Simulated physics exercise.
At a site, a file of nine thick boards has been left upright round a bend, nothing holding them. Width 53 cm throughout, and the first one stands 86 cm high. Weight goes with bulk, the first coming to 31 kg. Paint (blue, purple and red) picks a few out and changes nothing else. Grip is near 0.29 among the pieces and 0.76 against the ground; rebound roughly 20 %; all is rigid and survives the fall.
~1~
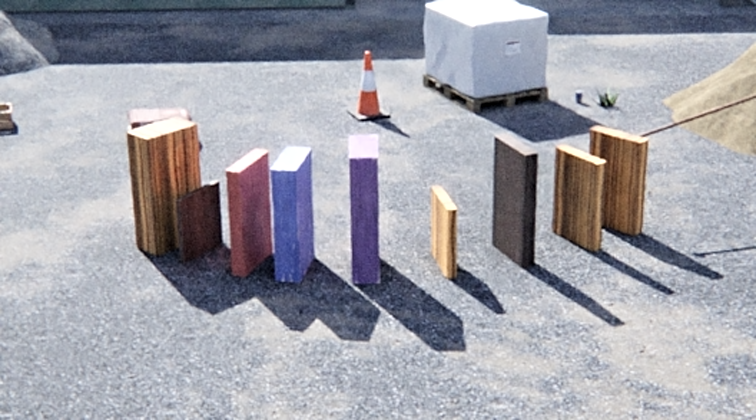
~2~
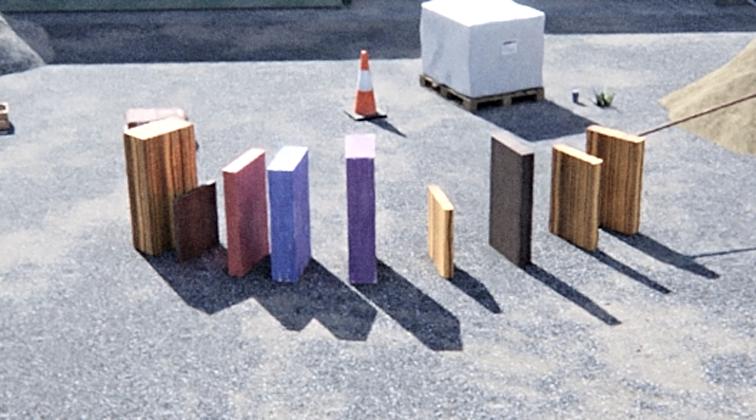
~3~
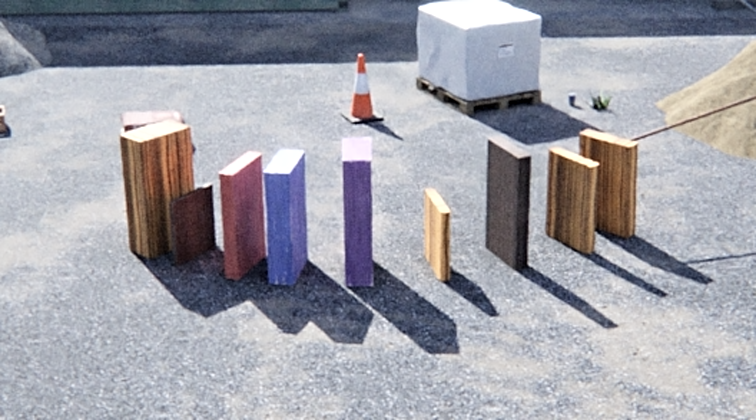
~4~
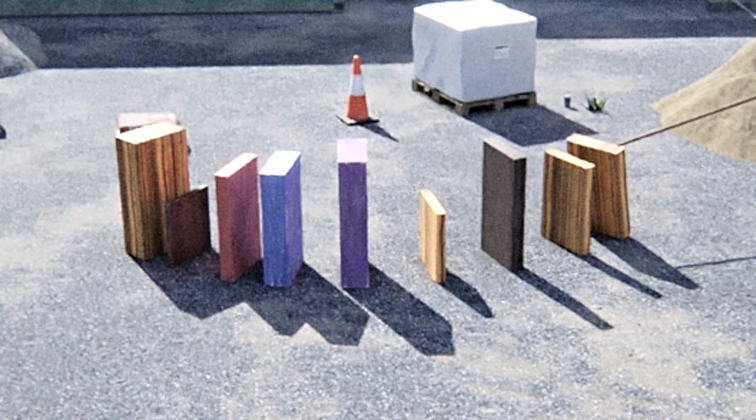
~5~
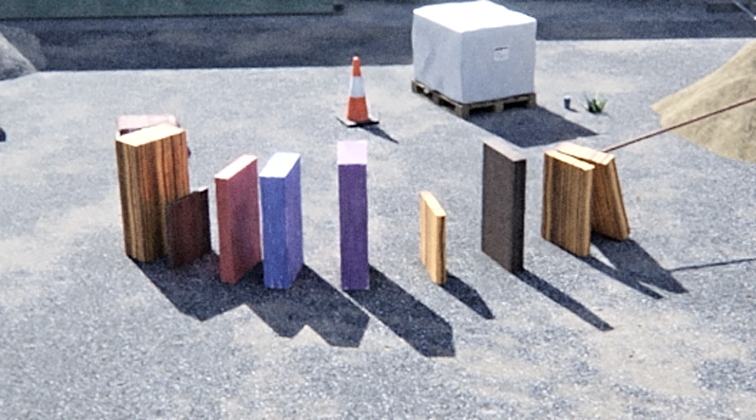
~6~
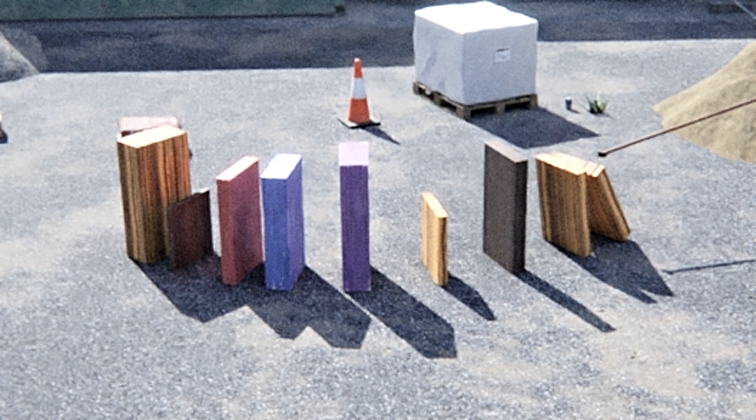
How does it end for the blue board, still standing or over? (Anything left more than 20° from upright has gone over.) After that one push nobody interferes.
In the end the blue board keeps its feet.
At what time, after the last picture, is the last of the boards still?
Around 5.5 s.
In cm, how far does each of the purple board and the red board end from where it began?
Purple 0, red 0.
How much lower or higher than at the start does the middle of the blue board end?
About 0 cm lower.
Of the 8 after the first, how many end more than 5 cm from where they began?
Shifted: 3.
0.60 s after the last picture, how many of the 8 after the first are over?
2 by then.
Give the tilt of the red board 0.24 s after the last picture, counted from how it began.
About 0°.
Then, 0.24 s on from the sixth picture, 1 of the 8 other boards over; blue board unmoved.
Then, 0.60 s on from the sixth picture, 2 of the 8 other boards over; blue board unmoved.
Then, 1.26 s on from the sixth picture, 3 of the 8 other boards over; blue board unmoved; purple board displaced 50 mm.
Finally, 3 of the 8 other boards over; blue board unmoved; purple board unmoved; red board unmoved. Five left standing. Seen by the last camera, middles, blue board near (284, 222), purple board near (352, 217).
